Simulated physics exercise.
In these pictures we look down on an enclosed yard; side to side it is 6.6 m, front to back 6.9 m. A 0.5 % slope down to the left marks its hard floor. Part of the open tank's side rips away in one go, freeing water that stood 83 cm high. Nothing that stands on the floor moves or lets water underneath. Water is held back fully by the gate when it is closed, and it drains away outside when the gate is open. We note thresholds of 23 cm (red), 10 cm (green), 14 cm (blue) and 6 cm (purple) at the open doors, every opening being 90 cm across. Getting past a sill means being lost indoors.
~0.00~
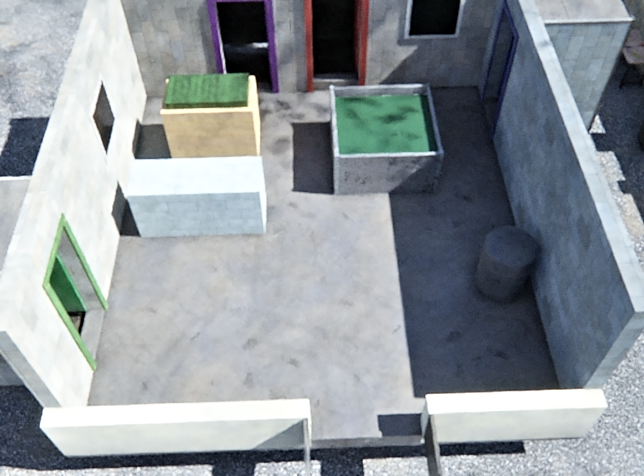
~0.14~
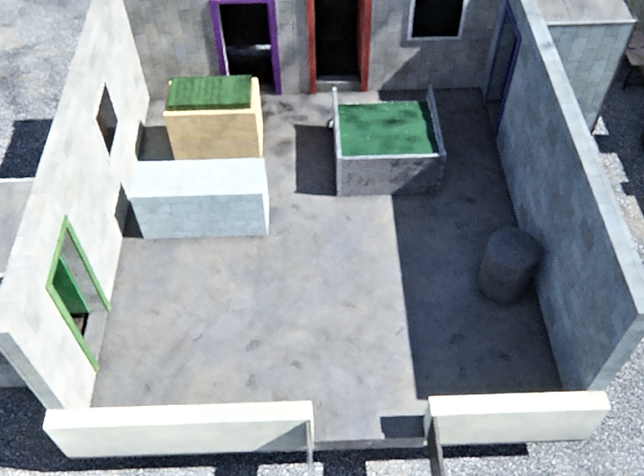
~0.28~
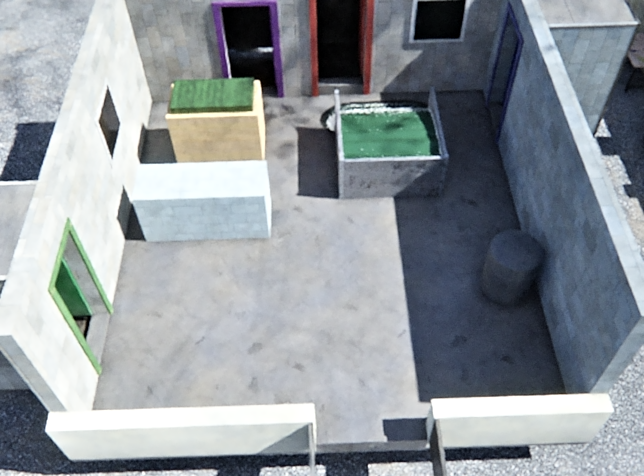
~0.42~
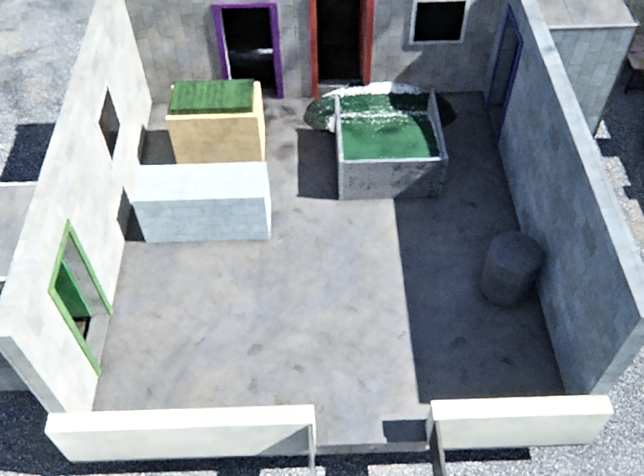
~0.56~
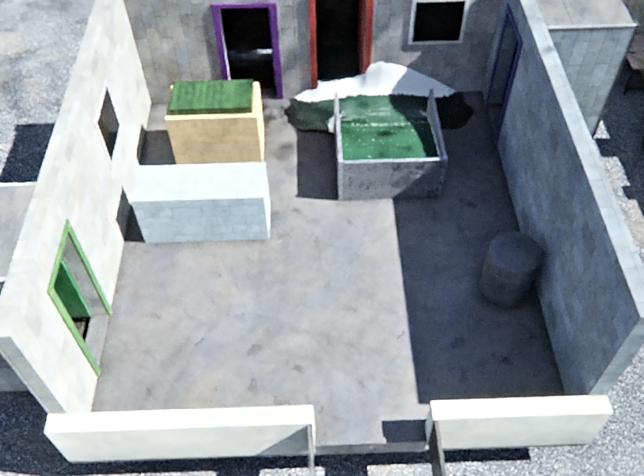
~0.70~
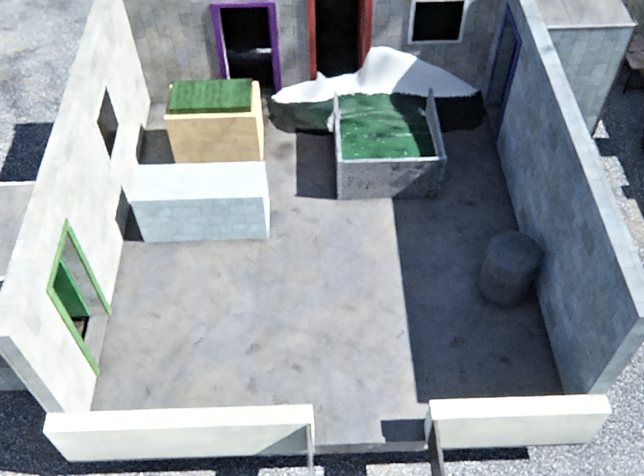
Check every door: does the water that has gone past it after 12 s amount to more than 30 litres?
In the end red door: Beyond the limit, green door: Short of the limit, blue door: Beyond the limit, purple door: Beyond the limit.
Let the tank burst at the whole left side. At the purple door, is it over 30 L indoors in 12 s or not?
Then: Purple beyond it.
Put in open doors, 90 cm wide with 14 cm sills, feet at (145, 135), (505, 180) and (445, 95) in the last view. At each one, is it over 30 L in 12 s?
Well, the first is on the high side, the second is on the low side, and the third is on the high side.
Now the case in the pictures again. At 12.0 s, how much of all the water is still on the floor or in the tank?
Close to 76 in a hundred remains.
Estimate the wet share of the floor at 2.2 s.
Some 30 per cent of the floor is wet.
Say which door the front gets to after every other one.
Green.
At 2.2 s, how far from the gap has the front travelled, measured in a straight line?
Roughly 4.6 metres out.
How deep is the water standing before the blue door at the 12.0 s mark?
Depth: ~ 4.0 cm.
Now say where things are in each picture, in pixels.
The first picture shows still water, 83 cm deep, in the open tank at (384, 123).
In the second picture, water pours out on the open tank's far side and has run 0.9 m, to (330, 127); typically 8 cm deep outside, 83 cm at the open tank's back.
In the third picture, water pours out on the open tank's far side and has run 1.1 m, to (325, 117); typically 13 cm deep outside, 78 cm at the open tank's back.
In the fourth picture, the front is at (321, 98), 1.5 m from the gap on the open tank's far side; 2.5 m2 of floor is under water; 71 cm left at the back of the open tank.
In the fifth picture, the front is at (293, 99), 2.0 m from the gap on the open tank's far side; 3.3 m2 of floor is under water; 70 cm left at the back of the open tank.
In the sixth picture, the front is at (271, 99), 2.3 m from the gap on the open tank's far side; 3.4 m2 of floor is under water; 63 cm left at the back of the open tank.
After 1.4 s water covers 15 % of the floor and is deepest (60 cm) near (476, 92); red door 46 cm at the sill, 127 L in, green door not reached, blue door 23 cm at the sill, 4 L in, purple door 10 cm at the sill, 0 L in.
After 2.2 s water covers 30 % of the floor and is deepest (40 cm) near (147, 122); red door 29 cm at the sill, 194 L in, green door not reached, blue door 27 cm at the sill, 47 L in, purple door 10 cm at the sill, 5 L in.
After 3.5 s water covers 50 % of the floor and is deepest (27 cm) near (146, 128); red door 14 cm at the sill, 202 L in, green door not reached, blue door 17 cm at the sill, 95 L in, purple door 7 cm at the sill, 10 L in.
After 7.0 s water covers 80 % of the floor and is deepest (12 cm) near (249, 131); red door 8 cm at the sill, 203 L in, green door 2 cm at the sill, 0 L in, blue door 6 cm at the sill, 99 L in, purple door 11 cm at the sill, 49 L in.
After 12.0 s water covers 100 % of the floor and is deepest (10 cm) near (110, 311); red door 4 cm at the sill, 203 L in, green door 8 cm at the sill, 0 L in, blue door 4 cm at the sill, 99 L in, purple door 6 cm at the sill, 74 L in.
